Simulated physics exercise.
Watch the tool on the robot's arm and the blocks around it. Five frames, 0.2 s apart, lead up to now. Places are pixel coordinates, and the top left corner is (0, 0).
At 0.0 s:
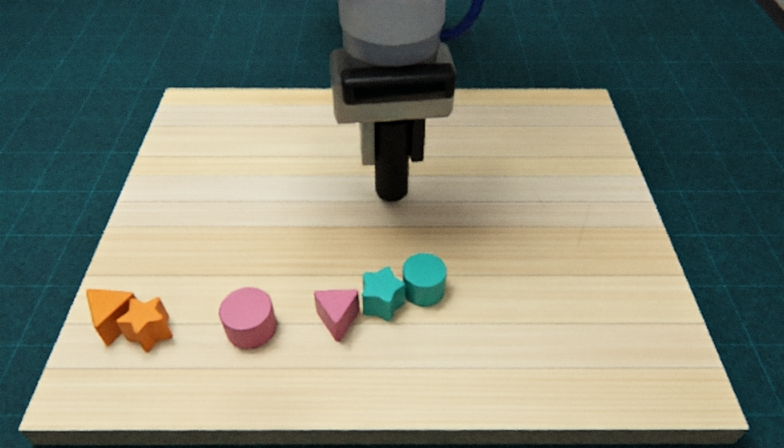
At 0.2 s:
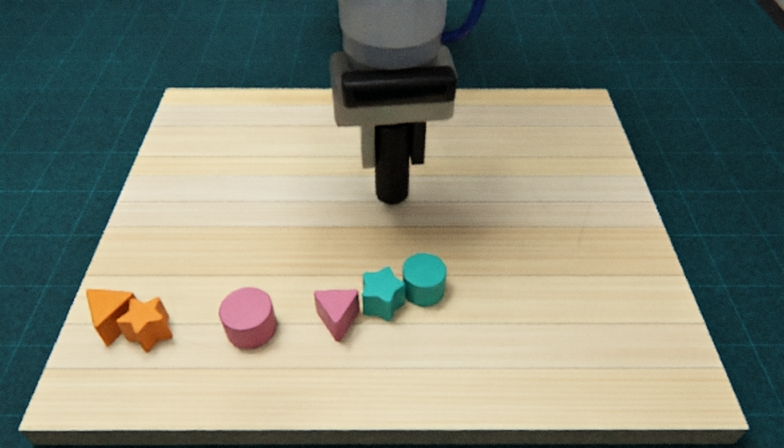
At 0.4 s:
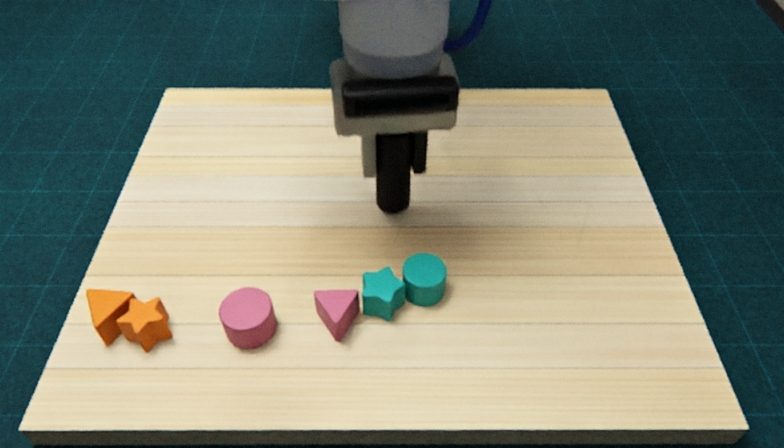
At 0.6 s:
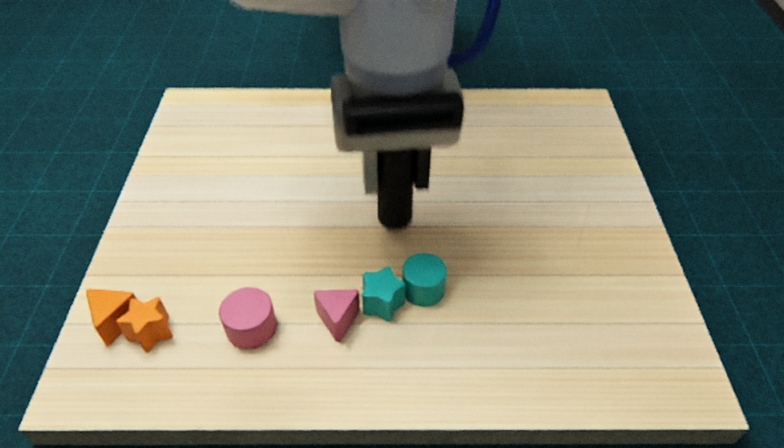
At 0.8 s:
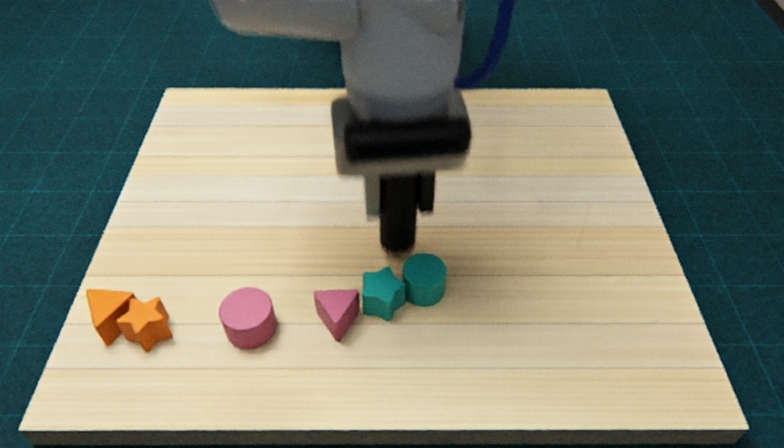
On a pale wooden board, a robot arm's dark tool moving down toward turquoise star and round blocks, all blocks staying still.
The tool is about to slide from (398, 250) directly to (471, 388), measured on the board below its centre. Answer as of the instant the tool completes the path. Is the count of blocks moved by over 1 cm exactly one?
I believe so.
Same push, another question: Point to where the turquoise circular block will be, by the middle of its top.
It should be at about (522, 368).
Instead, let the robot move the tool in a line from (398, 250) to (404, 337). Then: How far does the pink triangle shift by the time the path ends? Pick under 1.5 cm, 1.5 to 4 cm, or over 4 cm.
Answer: Less than 1.5 cm.
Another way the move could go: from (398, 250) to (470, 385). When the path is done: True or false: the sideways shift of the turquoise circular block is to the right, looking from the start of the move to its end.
False - the claim does not hold.
On the path given first. One third of the way, tool (418, 283); turquoise circular block (447, 300).
Two thirds of the way, tool (443, 329); turquoise circular block (484, 340).
At the end, tool (472, 380); turquoise star block still; turquoise circular block (522, 368).
